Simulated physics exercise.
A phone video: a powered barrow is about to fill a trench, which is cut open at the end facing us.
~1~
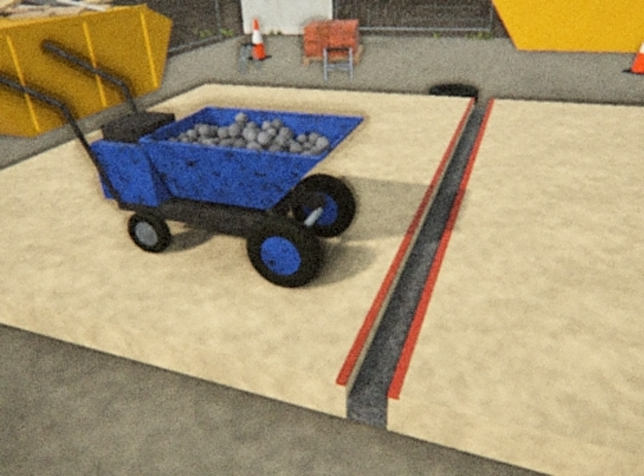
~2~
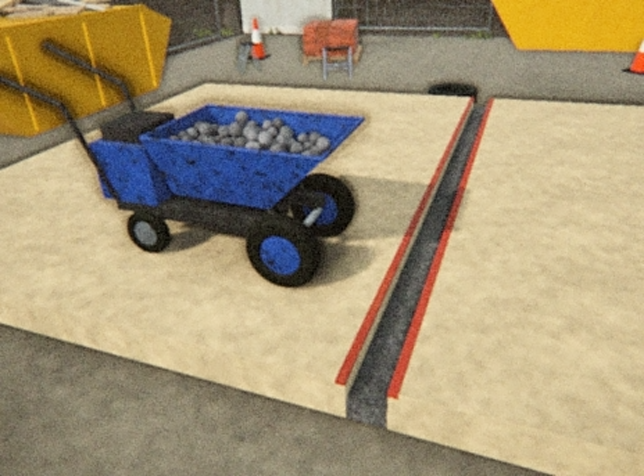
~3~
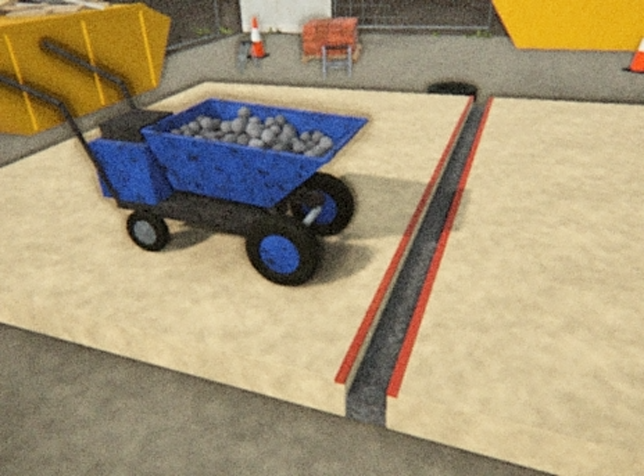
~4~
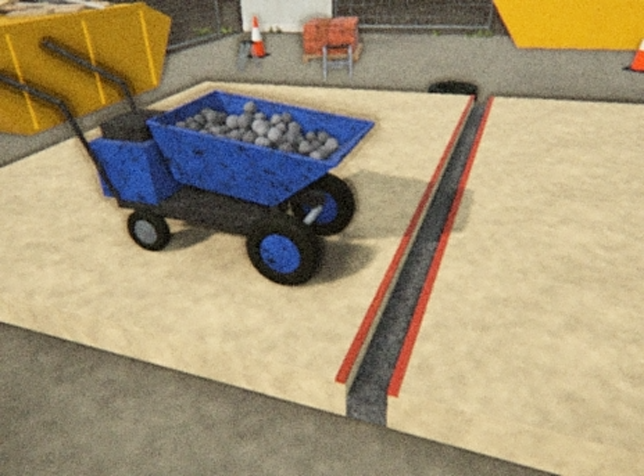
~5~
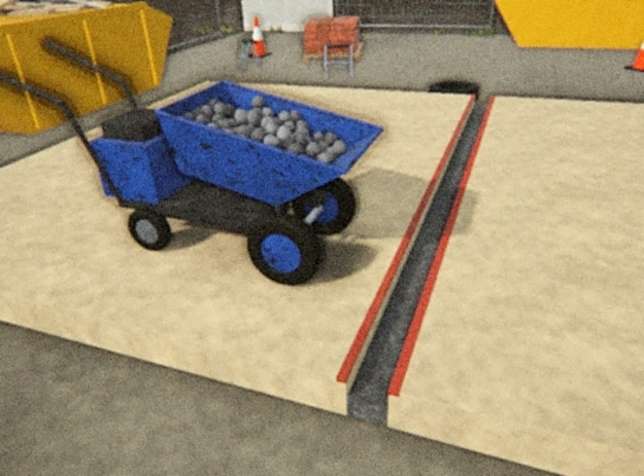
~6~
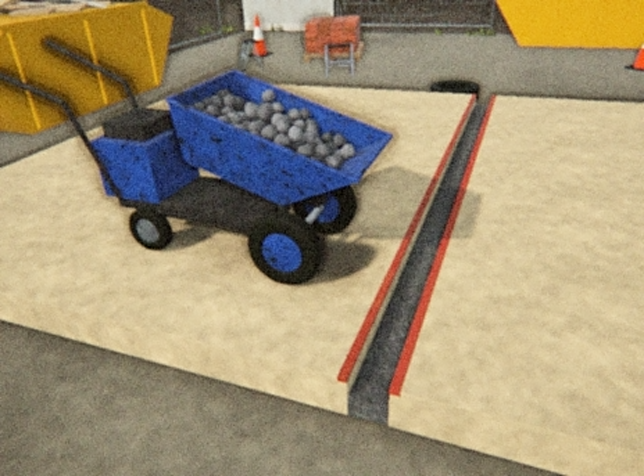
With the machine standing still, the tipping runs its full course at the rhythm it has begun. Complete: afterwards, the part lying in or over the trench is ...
... the minority.
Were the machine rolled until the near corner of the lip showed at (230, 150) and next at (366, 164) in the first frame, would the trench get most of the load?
The first try ends with the lesser portion between the edges, the second with the lesser portion.
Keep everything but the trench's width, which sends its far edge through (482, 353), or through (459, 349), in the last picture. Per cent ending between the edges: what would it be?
In order: Near 90, then 80 percent.
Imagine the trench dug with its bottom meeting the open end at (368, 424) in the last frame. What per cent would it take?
About 30 percent.
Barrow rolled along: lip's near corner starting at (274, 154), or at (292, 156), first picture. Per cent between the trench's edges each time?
About 40 per cent for the first spot and about 40 per cent for the second.
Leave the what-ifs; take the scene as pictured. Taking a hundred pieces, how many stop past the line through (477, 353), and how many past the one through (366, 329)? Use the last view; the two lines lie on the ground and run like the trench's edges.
In turn 40 and 100 in a hundred.
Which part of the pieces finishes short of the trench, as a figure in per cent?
Roughly 0 percent of the pieces, I think.
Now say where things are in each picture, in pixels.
Lip of the skip at (321, 159), level; top of the load at (234, 144), round cobbles; first edge of the trench at (363, 332); far edge at (411, 342), the trench under half as wide as the skip, and about half as deep as wide, in the first frame.
Lip of the skip at (322, 160), level; top of the load at (235, 143), in the second frame.
Lip of the skip at (326, 161), tipped barely; top of the load at (237, 140), in the third frame.
Lip of the skip at (335, 166), tipped a little; top of the load at (217, 133), in the fourth frame.
Lip of the skip at (345, 172), tipped a little; top of the load at (243, 117), in the fifth frame.
Lip of the skip at (356, 181), tipped clearly; top of the load at (242, 119); first edge of the trench at (365, 328); far edge at (413, 339), in the sixth frame.
Soon after the last picture, skip tipped steeply; all in the skip.
A little later, skip tipped steeply; most in the skip; a small part in or heaped over the trench; a small part beyond it; a stray few falling.
Later still, skip tipped right over; a small part in the skip; about a quarter in or heaped over the trench; about two thirds beyond it.
At rest, skip tipped right over; a stray few in the skip; about a quarter in or heaped over the trench; about two thirds beyond it.
